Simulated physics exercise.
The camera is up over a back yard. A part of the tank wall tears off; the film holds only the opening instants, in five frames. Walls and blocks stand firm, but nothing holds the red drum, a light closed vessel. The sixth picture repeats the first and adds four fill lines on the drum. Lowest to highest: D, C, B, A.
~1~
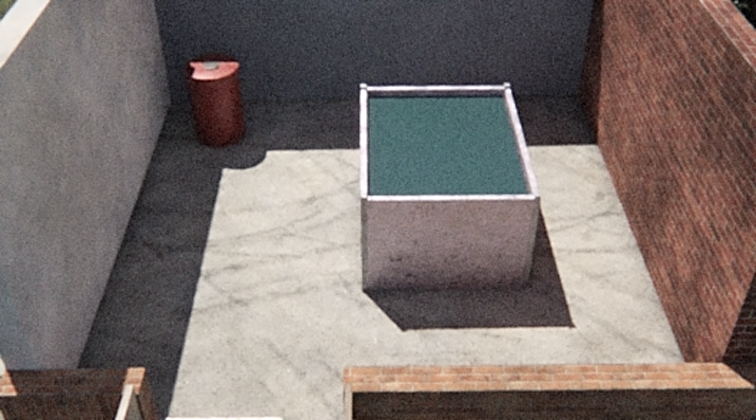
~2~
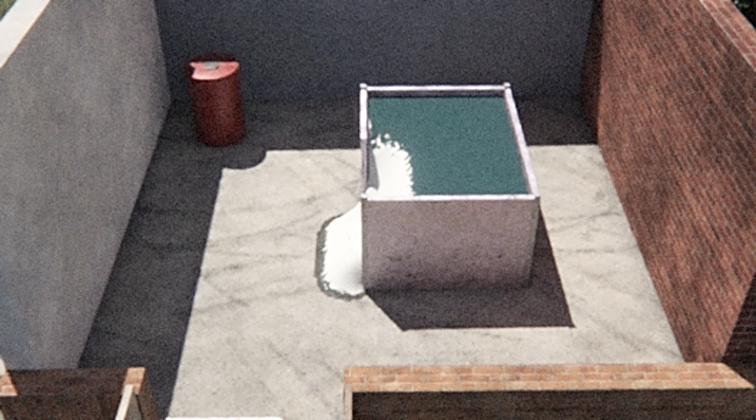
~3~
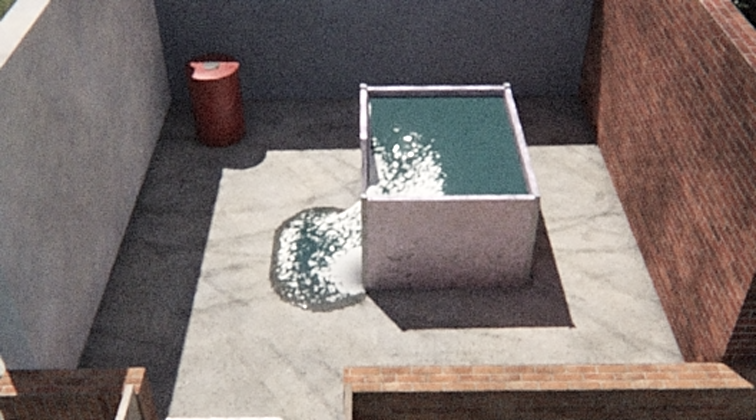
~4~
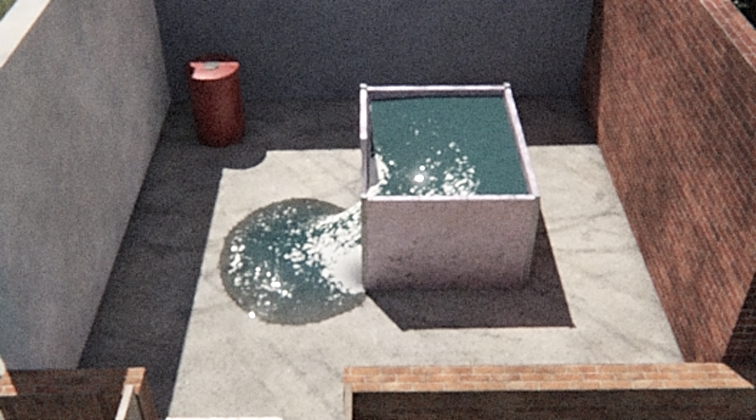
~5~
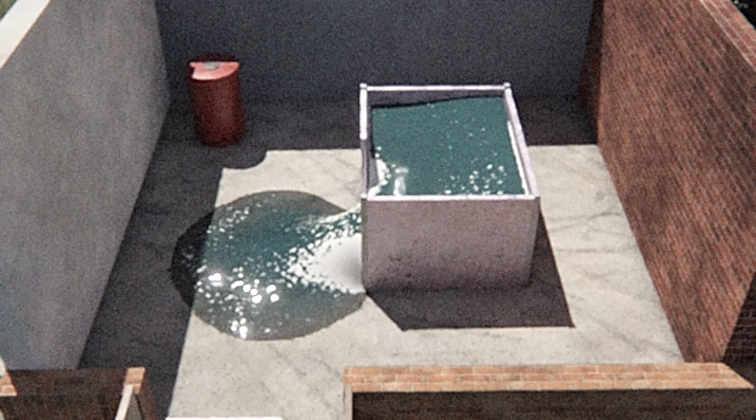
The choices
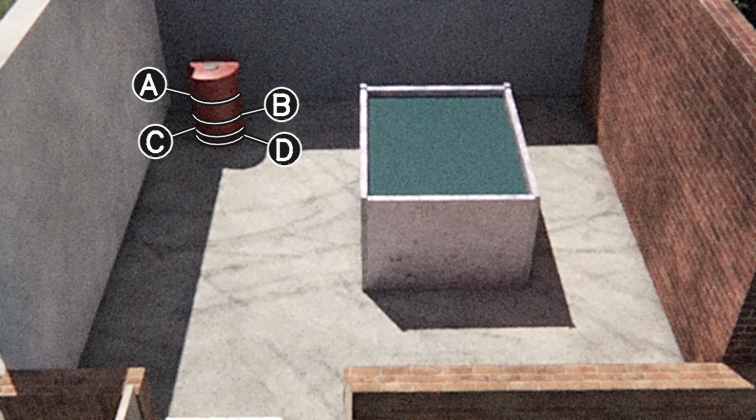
Green water pouring from the left side of a raised tank and spreading in a widening puddle across a walled concrete yard.
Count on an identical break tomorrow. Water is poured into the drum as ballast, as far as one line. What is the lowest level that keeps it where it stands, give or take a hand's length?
Take B.
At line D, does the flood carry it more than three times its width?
Yes, it does.
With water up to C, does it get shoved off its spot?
Yes.
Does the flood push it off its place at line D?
Yes.
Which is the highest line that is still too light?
The answer is C.
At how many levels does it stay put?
Two.
On the marked copy, A at (212, 103); B at (214, 123); C at (216, 136); D at (217, 144); from the bottom up D, C, B, A.
With A, it does not move.
With B, it does not move.
With C, it is pushed about twice its own width away.
With D, it is pushed about 6 times its own width away.
